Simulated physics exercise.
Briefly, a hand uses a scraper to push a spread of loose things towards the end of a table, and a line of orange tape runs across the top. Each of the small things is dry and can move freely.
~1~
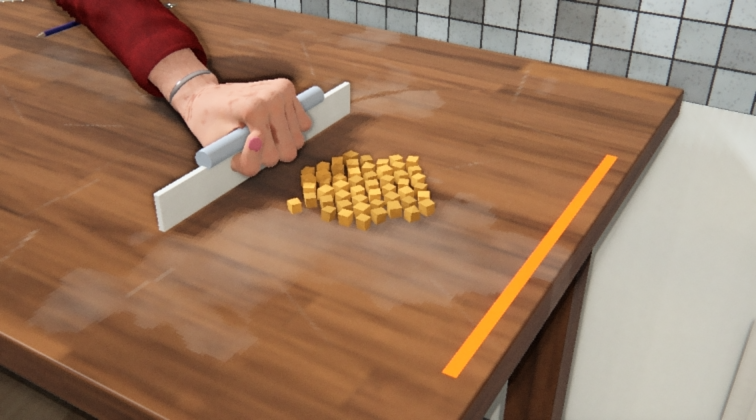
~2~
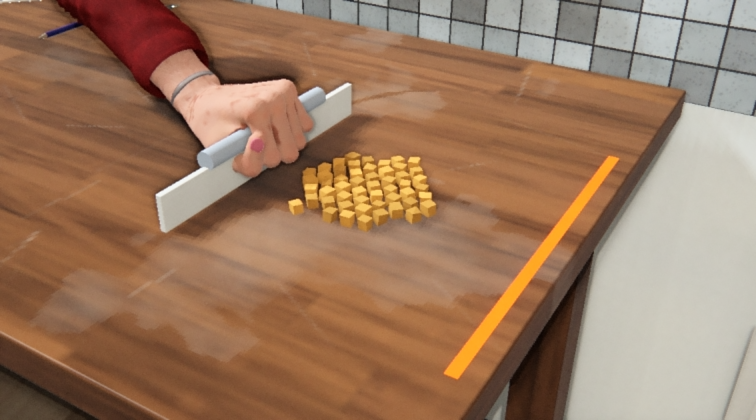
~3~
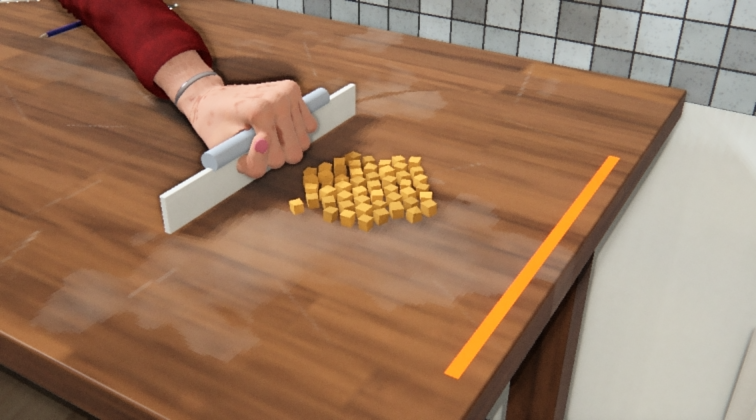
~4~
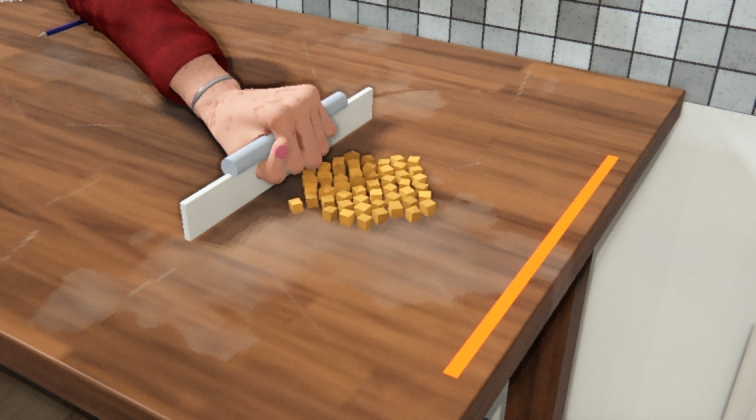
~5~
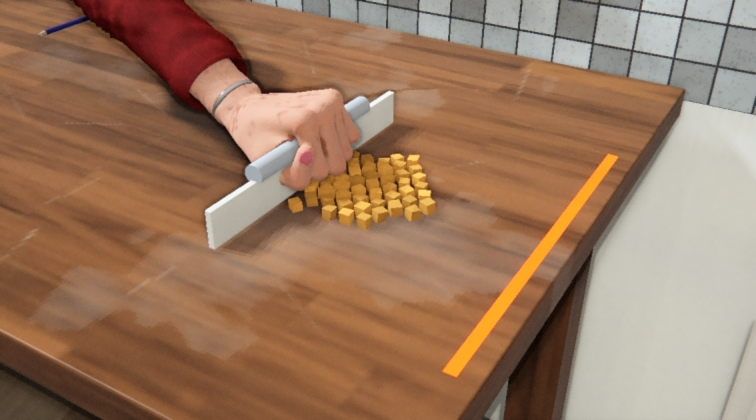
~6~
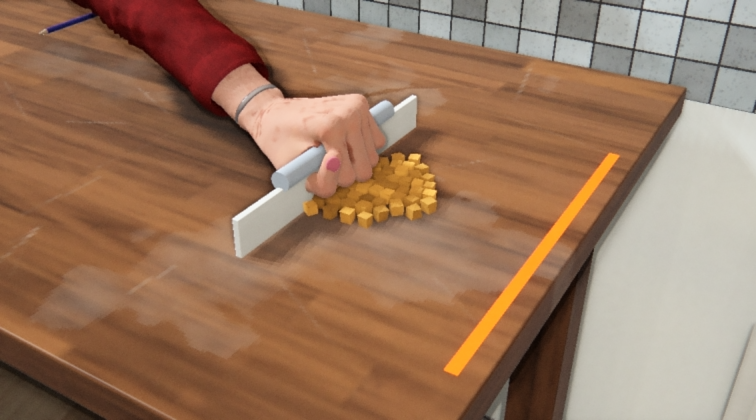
The video shows a hand in a red sleeve holding a white scraper still beside small golden cubes on a wooden table, then sliding it right into the cubes, bunching them together, with orange tape further right.
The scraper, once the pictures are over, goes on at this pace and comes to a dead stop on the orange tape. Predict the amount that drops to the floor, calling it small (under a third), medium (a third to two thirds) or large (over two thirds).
Large.
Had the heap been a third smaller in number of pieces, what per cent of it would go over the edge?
70 per cent or so.
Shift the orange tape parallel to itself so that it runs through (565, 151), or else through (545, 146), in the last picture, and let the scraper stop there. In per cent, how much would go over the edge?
Note: Case one around 10 in a hundred, case two around 0 in a hundred.
Soon after the last picture, scraper still moving, near (444, 179); heap all on the table, its front near (516, 239).
A little later, scraper stopped at the orange tape; heap about two thirds over the edge.
Later still, scraper stopped at the orange tape; heap most over the edge.
At rest, scraper stopped at the orange tape; heap most over the edge.
